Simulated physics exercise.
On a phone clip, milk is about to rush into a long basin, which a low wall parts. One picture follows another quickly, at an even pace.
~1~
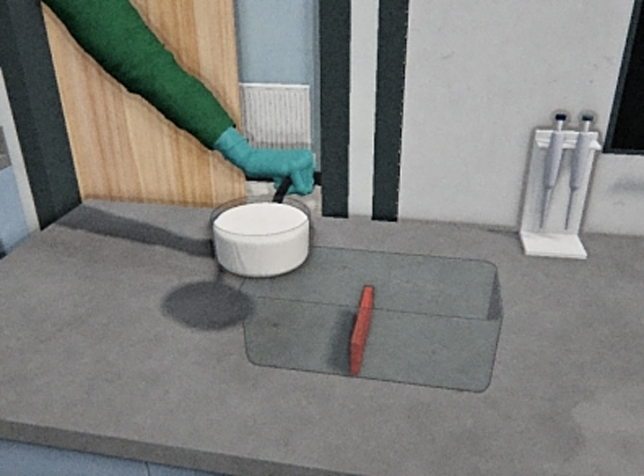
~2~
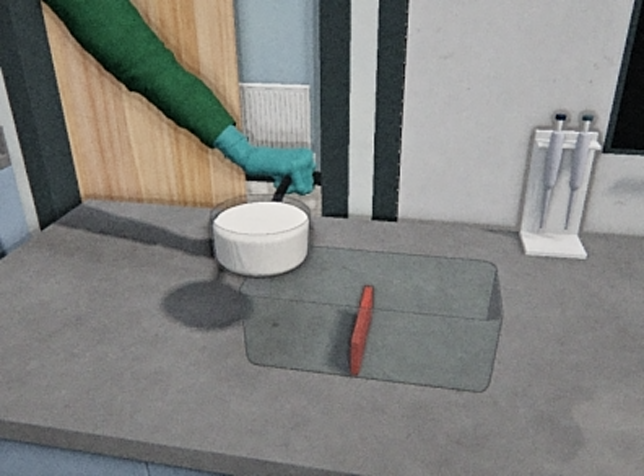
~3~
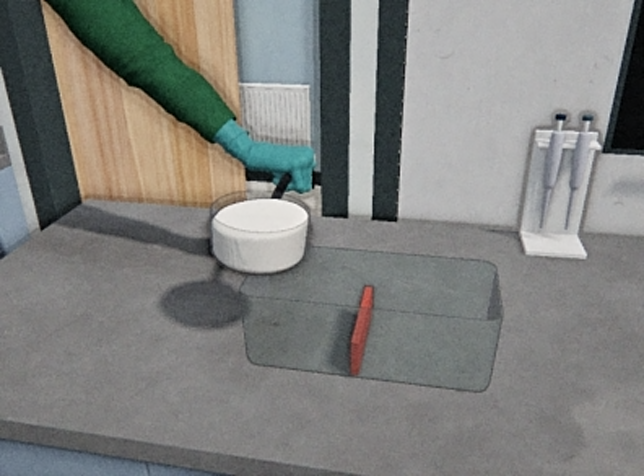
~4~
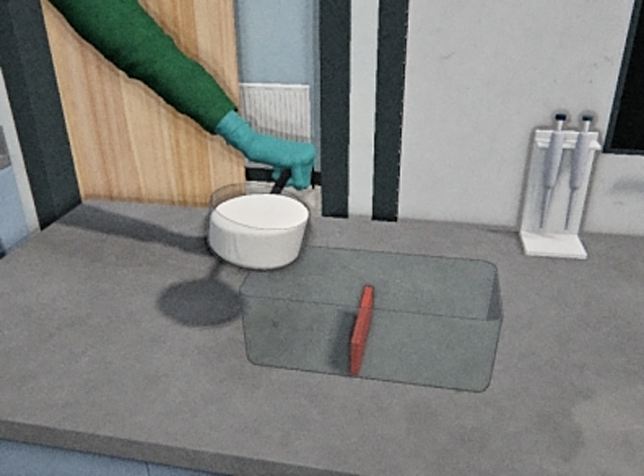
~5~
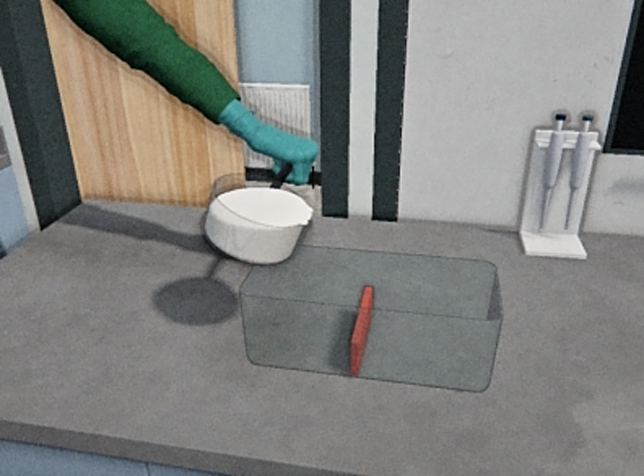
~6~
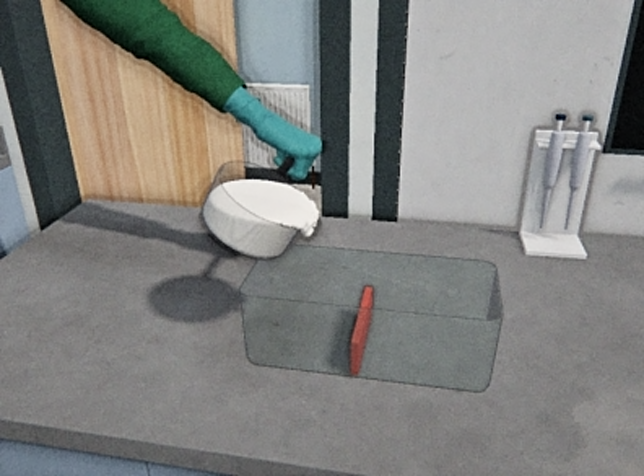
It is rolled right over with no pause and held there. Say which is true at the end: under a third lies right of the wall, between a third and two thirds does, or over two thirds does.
Over two thirds lies right of the wall.
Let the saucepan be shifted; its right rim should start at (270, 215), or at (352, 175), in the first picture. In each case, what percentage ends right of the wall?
10 %, 95 %.
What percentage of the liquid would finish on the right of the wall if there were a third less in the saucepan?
80 %.
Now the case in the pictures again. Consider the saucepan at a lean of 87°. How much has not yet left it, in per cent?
35 per cent or so.
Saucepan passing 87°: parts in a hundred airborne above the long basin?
Share in flight: Approx. 45 %.
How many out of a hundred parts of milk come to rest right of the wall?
Around 80 percent.
A moment on, the saucepan is tipped on its side and 36 per cent is still to pour, 7 is left of the wall and 12 right of it.
Next, the saucepan is tipped right over and 5 per cent is still to pour, 10 is left of the wall and 76 right of it.
Then the saucepan is tipped right over and 0 per cent is still to pour, 16 is left of the wall and 81 right of it.
Later the saucepan is tipped right over and 0 per cent is still to pour, 18 is left of the wall and 81 right of it.
In the end 18 per cent lies left of the wall, 81 right of it and 1 outside.
